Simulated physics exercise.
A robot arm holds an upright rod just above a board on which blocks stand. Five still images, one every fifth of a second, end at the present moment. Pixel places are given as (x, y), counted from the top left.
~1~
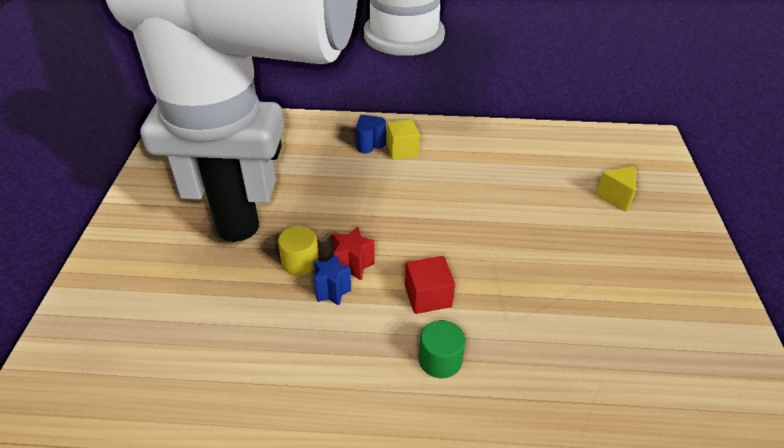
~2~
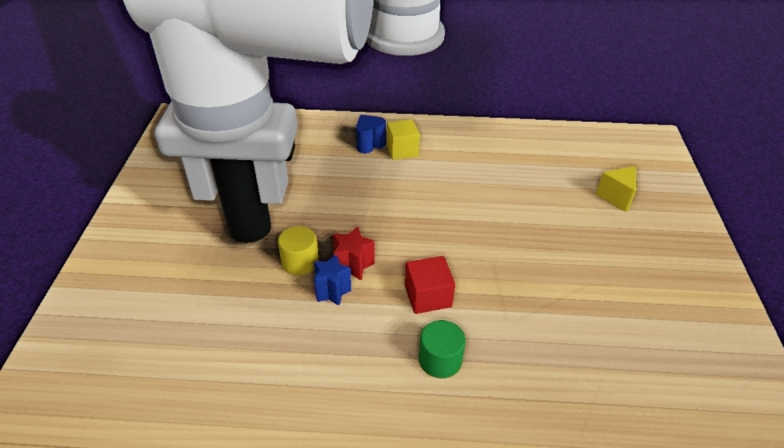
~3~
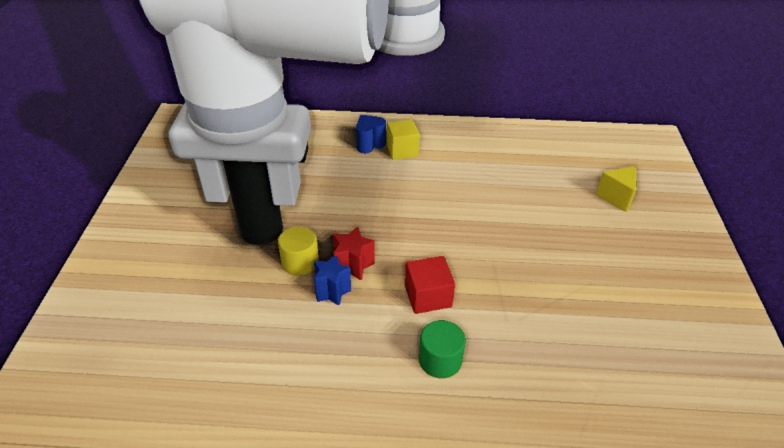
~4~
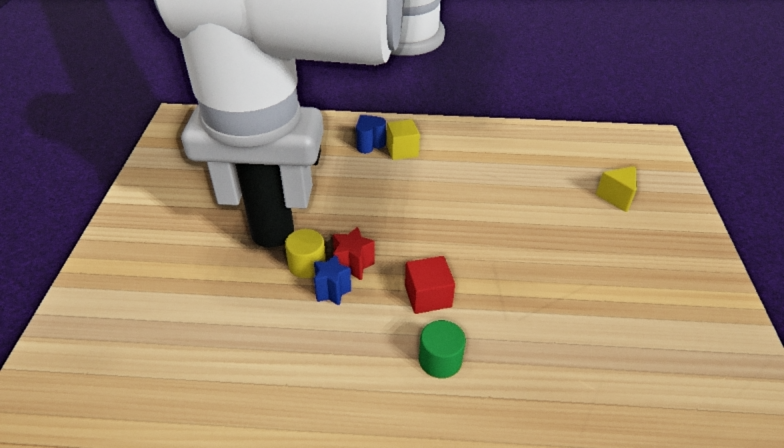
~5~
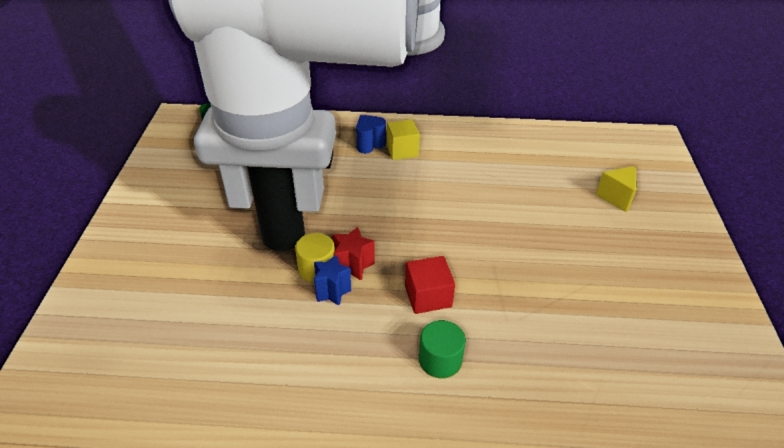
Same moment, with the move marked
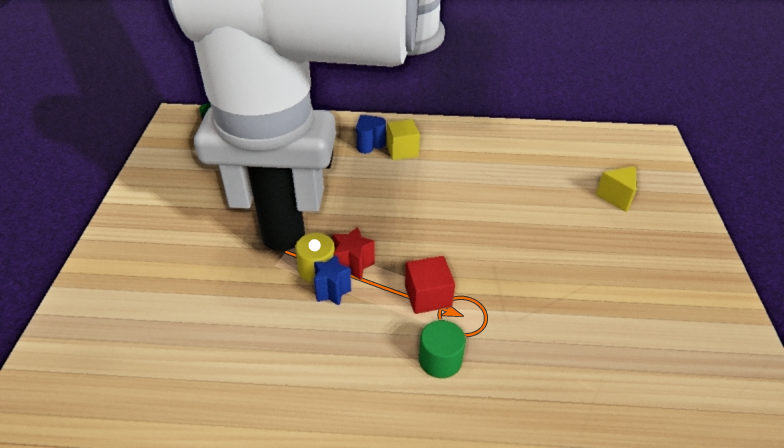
Robot arm moving a black rod rightward across a wooden board, then nudging a yellow round block toward red and blue star-shaped blocks.
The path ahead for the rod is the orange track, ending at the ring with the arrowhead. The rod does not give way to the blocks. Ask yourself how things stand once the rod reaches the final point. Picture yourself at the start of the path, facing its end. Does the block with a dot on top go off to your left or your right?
That block drifts right.
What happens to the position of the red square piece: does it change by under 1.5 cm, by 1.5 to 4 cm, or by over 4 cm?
It will fall in the top band, over 4 cm.
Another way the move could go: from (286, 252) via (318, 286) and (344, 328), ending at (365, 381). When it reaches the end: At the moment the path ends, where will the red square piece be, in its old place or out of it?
Right where it was.
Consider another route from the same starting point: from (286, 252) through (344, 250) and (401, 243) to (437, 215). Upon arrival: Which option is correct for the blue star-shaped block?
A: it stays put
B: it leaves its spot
I'll go with B - it leaves its spot.
The drawn path runs in a line from (286, 252) to (463, 316); the dot is on the yellow round block.
On the path given first. One third of the way, rod (340, 256); yellow round block (366, 274); blue star-shaped block (356, 300), turned 35° clockwise; red star-shaped block (381, 246), turned 65° anticlockwise.
Two thirds of the way, rod (402, 278); yellow round block (406, 306); blue star-shaped block (362, 310), turned 80° clockwise; red star-shaped block (420, 246); red square piece (446, 278), turned 15° clockwise.
At the end, rod (465, 300); yellow round block (416, 314); blue star-shaped block (362, 310), turned 80° clockwise; red star-shaped block (424, 247), turned 140° anticlockwise; red square piece (513, 298).
